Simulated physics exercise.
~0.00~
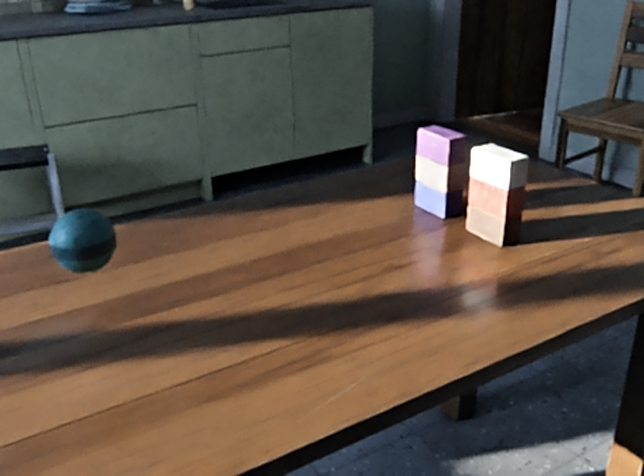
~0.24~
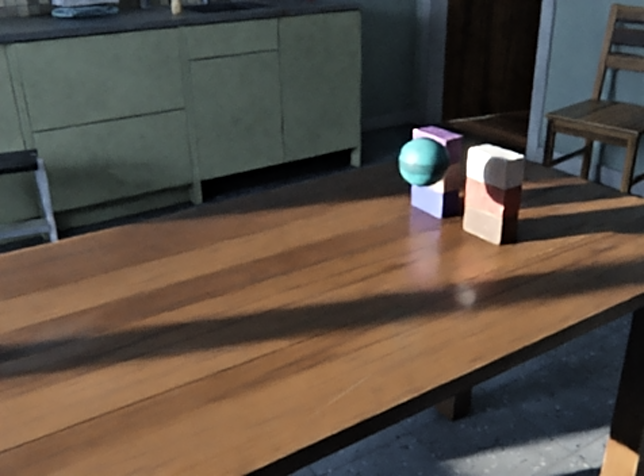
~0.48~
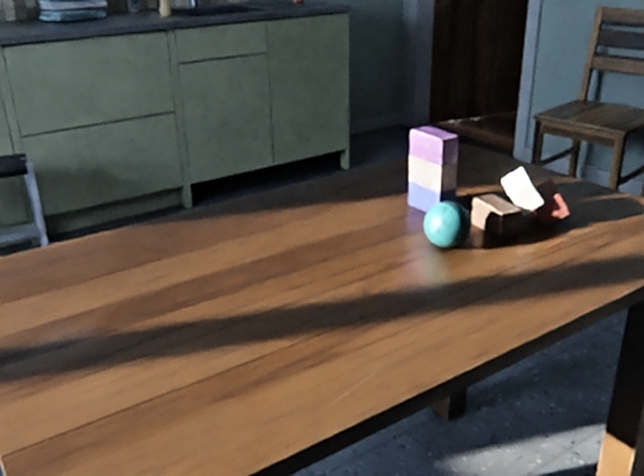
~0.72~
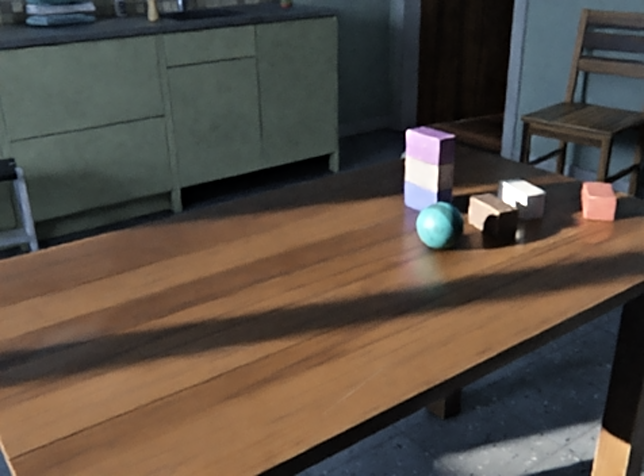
A turquoise ball flies rightward over a wooden table and hits the nearer of two block stacks, knocking off its white and red blocks. The red block ends farthest right, while the brown block, the ball and the purple-topped stack remain close together.
